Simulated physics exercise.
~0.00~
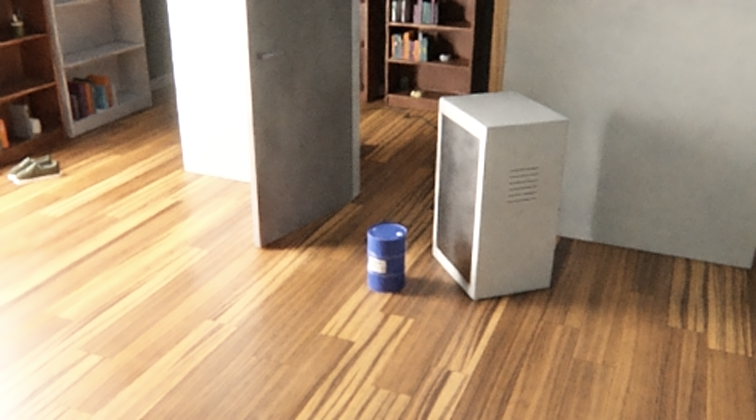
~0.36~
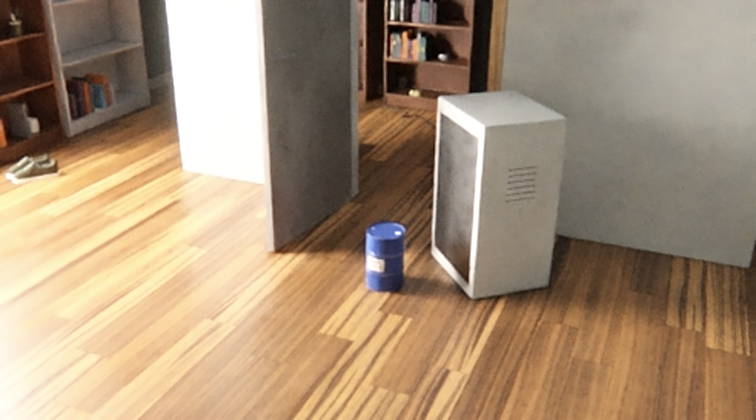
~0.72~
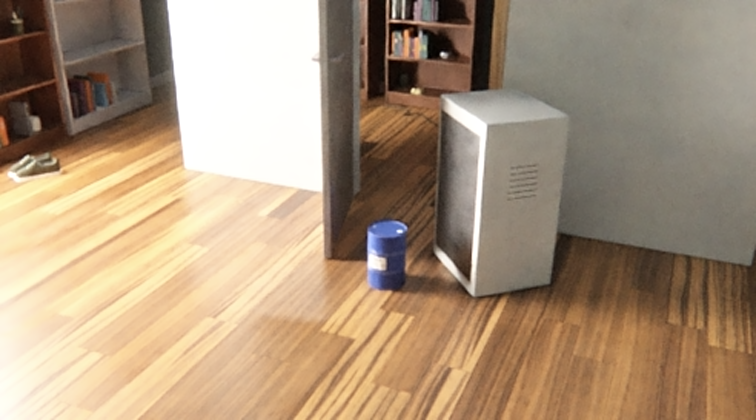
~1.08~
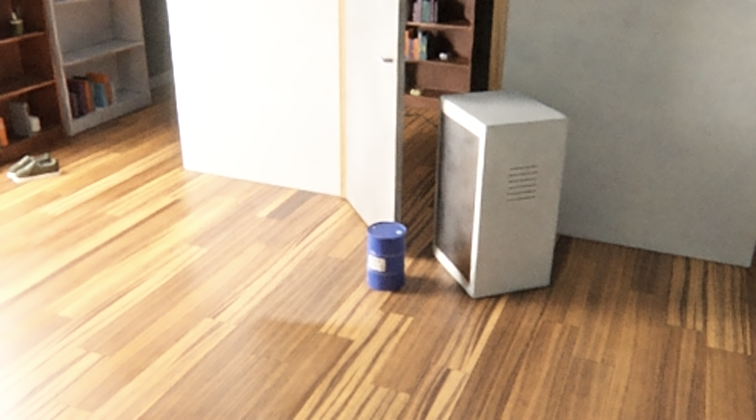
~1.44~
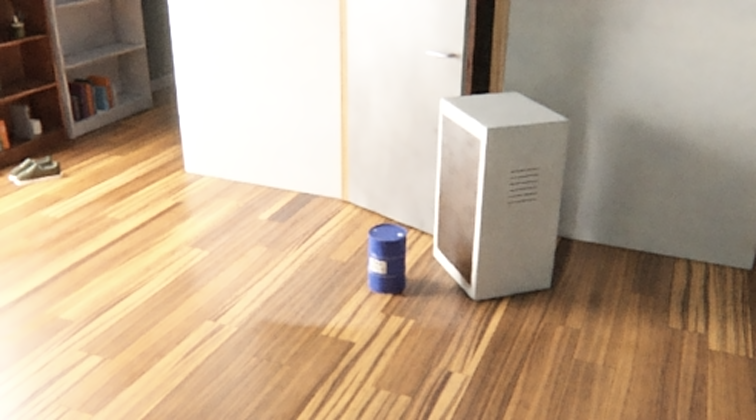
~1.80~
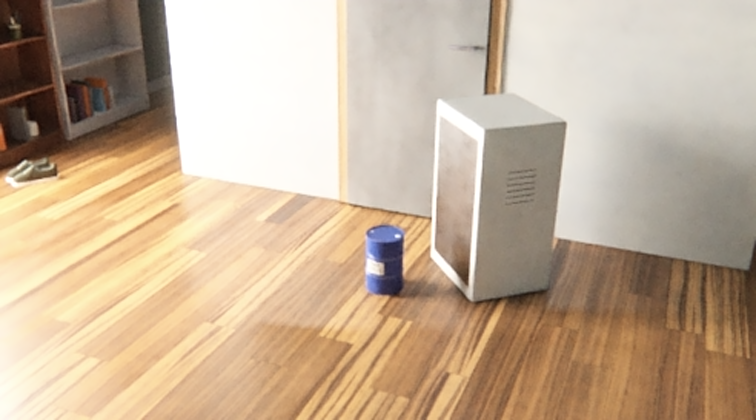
A grey door stands wide open in a doorway at the centre of a sunlit room with a striped wooden floor, seen from slightly above by a gently swaying camera. A white appliance with a dark front and side vents stands to the right, with a small blue canister on the floor to its left. Bookshelves and a pair of shoes are at the far left, and more shelves show through the opening. The door swings steadily rightward, passing behind the canister and appliance and hiding the room beyond. It ends fully shut in its frame, with both objects unmoved.
